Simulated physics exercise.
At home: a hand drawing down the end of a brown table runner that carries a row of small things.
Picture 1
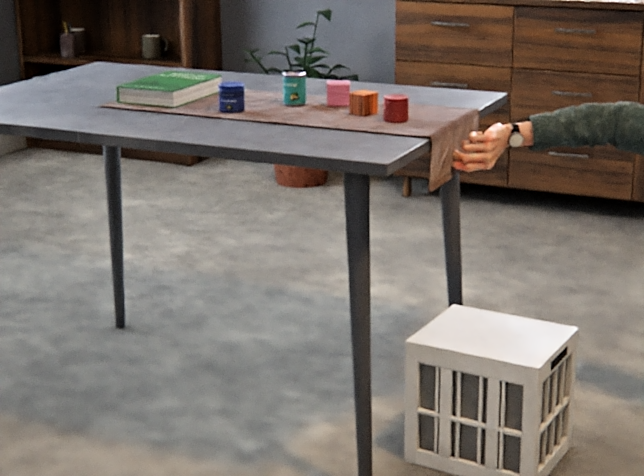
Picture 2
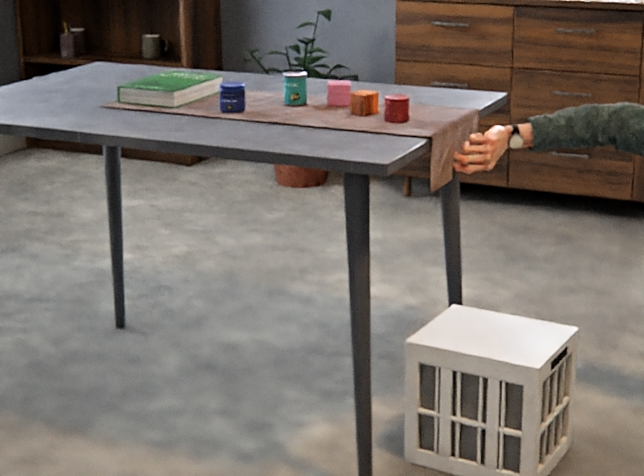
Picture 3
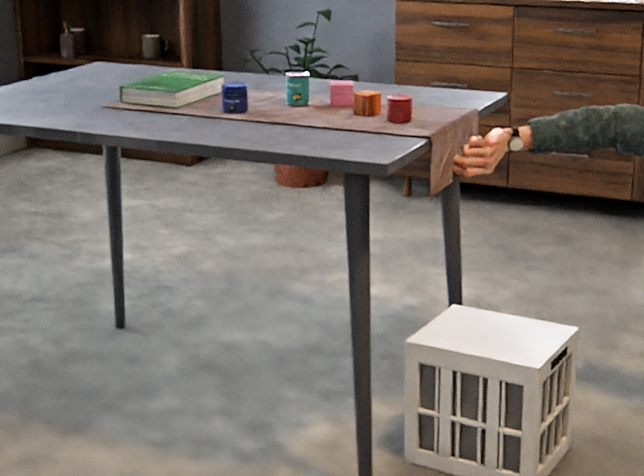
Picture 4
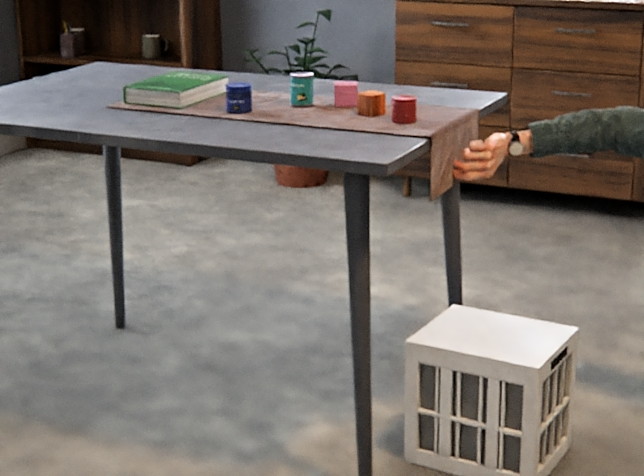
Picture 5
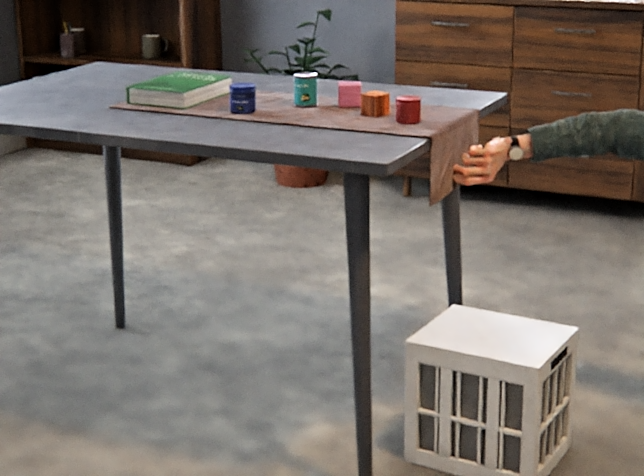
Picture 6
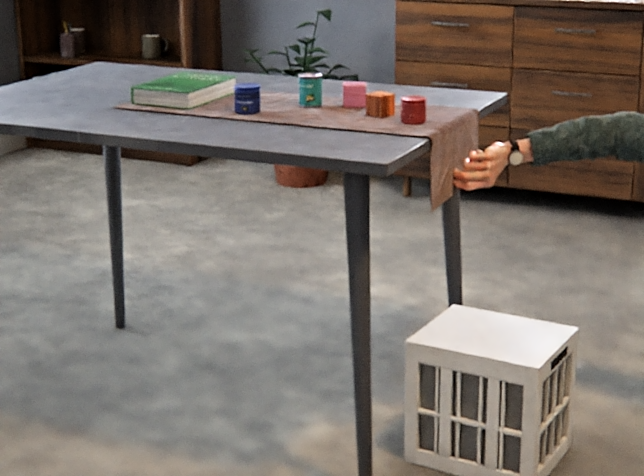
A hand in a dark green sleeve, wearing a watch, grips a brown runner at the right end of a grey table, seen from slightly above in a furnished room. A green book and blue, turquoise, pink, orange and red containers sit along it, with a white crate below right. The hand slowly draws the cloth down, and everything on it slides slightly right, while the camera stays still.
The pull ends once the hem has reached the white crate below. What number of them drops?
The count of fallen things is three.
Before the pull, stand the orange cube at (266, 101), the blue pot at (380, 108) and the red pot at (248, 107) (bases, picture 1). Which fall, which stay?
The orange cube remains up, the blue pot goes over, the red pot stays on.
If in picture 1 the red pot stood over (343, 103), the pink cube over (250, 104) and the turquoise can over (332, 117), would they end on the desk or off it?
The red pot tumbles off; the pink cube remains up; the turquoise can falls.
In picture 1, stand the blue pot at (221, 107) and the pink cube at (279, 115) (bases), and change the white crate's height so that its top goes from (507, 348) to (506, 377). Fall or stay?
The blue pot holds on, the pink cube drops off.
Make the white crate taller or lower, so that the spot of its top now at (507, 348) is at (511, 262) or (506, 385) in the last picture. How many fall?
In that case 1 and 4.
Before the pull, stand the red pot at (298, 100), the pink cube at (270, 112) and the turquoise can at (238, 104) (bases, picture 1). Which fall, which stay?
The red pot does not fall, the pink cube survives, the turquoise can keeps its place on top.
Early on, hem near (456, 272); red pot gone.
Midway, hem on the crate; red pot, orange cube and pink cube gone.
Finally, hem on the crate; red pot, orange cube and pink cube gone. It carries off three.
